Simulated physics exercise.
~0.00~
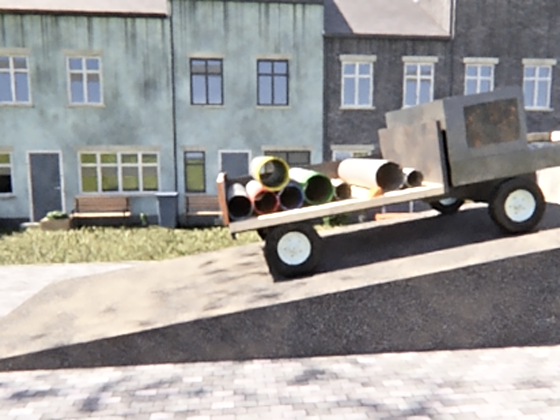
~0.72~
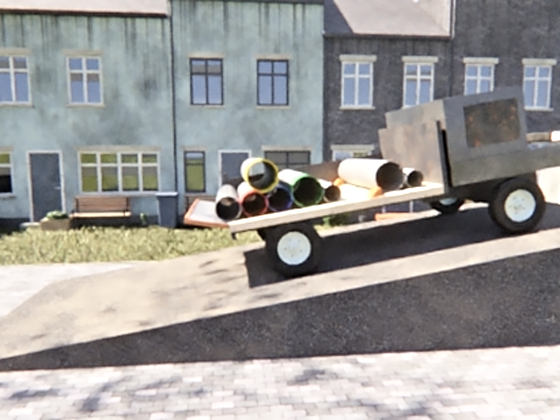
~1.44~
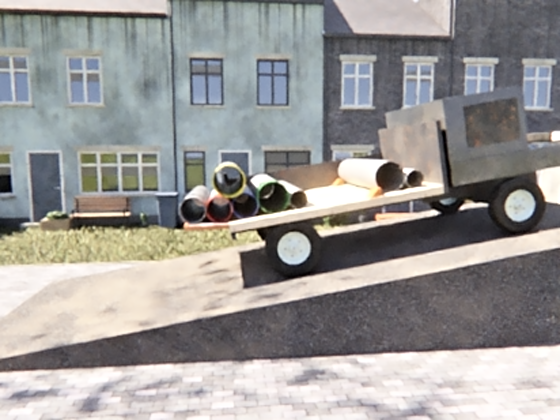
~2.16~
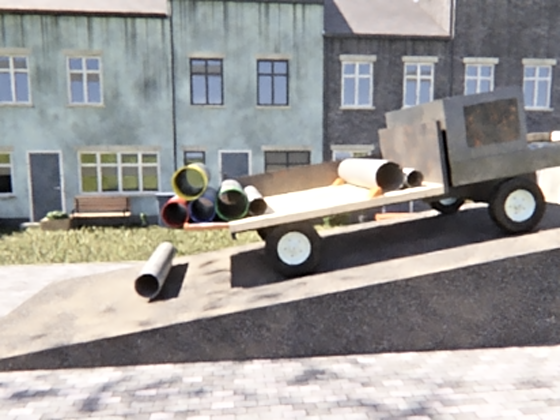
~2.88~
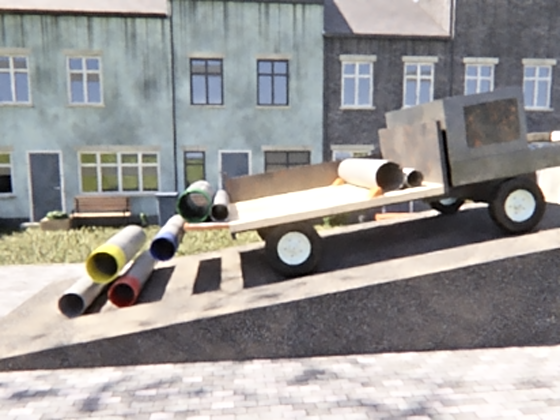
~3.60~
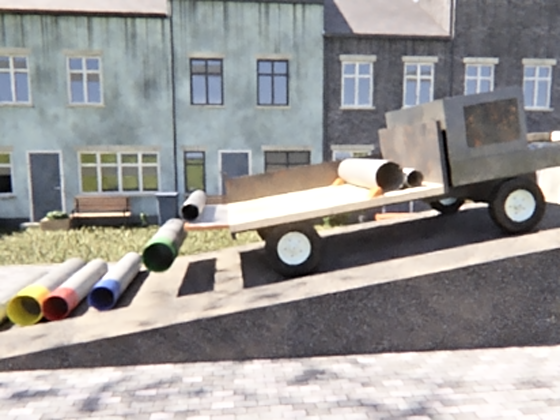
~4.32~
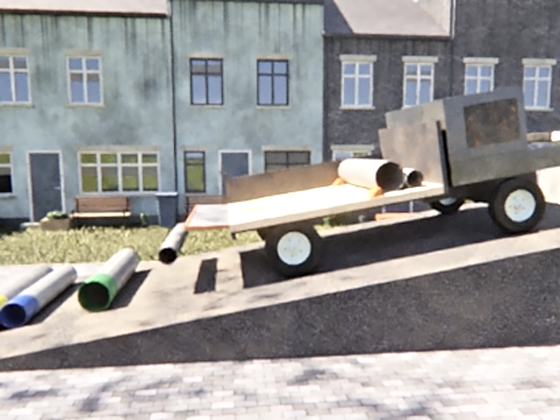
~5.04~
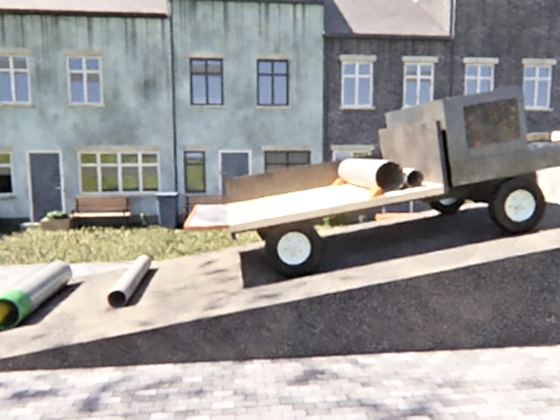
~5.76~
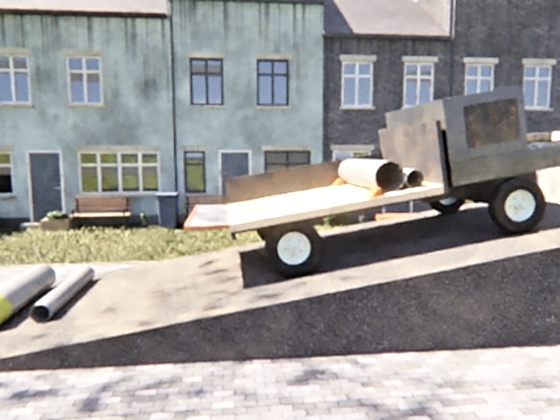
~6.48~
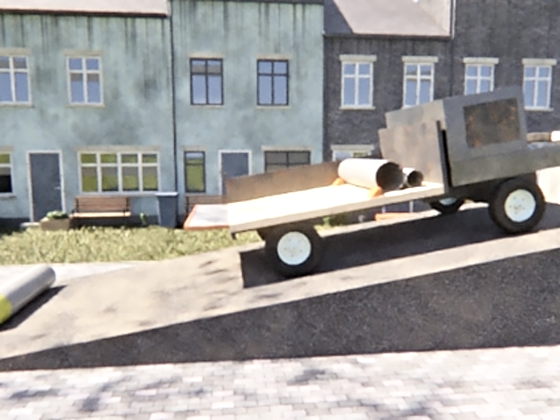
On a sloping road in front of a row of houses, a parked truck's tailgate dropped open and coloured pipes rolled left off the back and down the slope, leaving two pipes sitting on the bed while the yellow one rested at the left edge.
